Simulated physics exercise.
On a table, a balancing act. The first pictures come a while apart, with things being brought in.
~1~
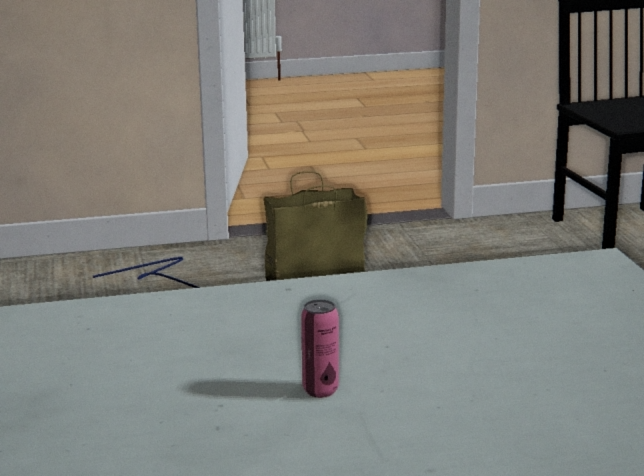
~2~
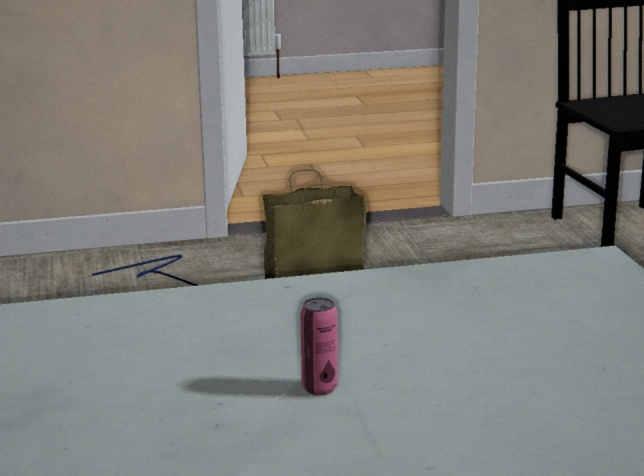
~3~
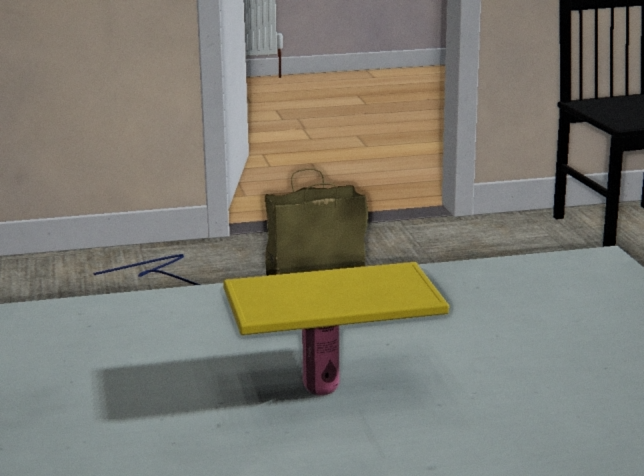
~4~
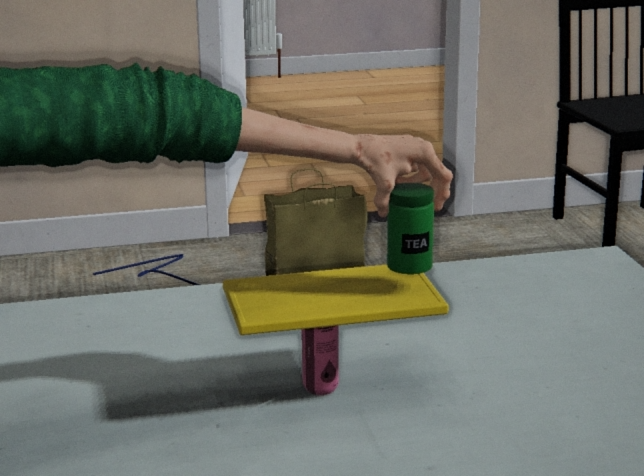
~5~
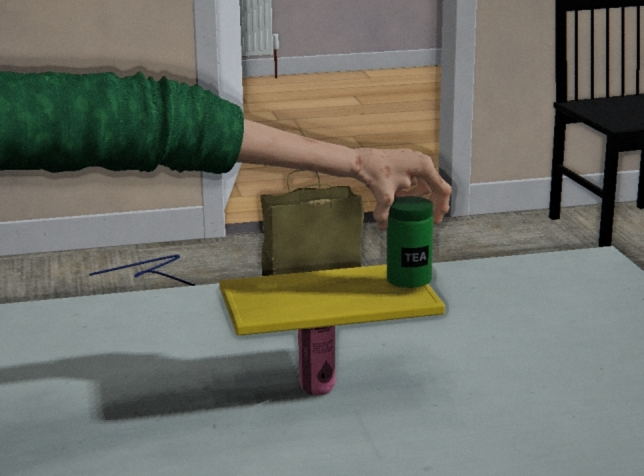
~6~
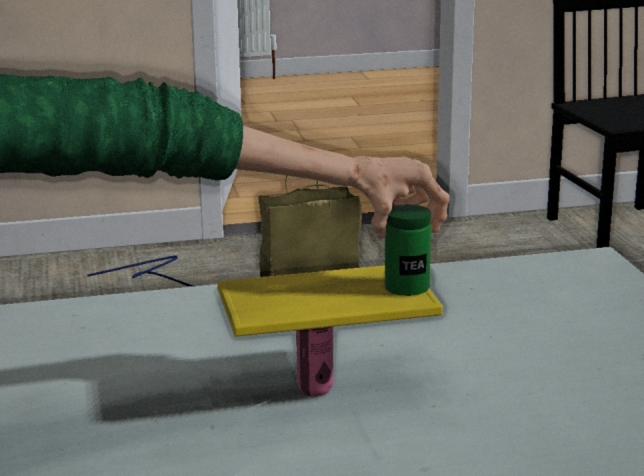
A yellow lid appeared balanced across the top of a pink can on a table, and then a hand in a green sleeve lowered a green tea jar onto the lid's right side.
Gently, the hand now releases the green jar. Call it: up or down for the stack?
Down - it falls.
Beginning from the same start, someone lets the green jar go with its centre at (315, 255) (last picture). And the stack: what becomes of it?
Result: The stack stays stable.
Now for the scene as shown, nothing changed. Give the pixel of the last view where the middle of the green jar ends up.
Near (468, 360).
Then, 0.30 s after the last picture, green jar now fallen; yellow lid tipped 56° from how it was.
Then, 0.80 s after the last picture, yellow lid tipped 64° from how it was.
Then, 1.10 s after the last picture, yellow lid now fallen; pink can tipped 60° from how it was.
At rest, fallen, yellow lid, pink can and green jar. Seen from the same camera at the end, green jar near (468, 360). The stack loses its balance.
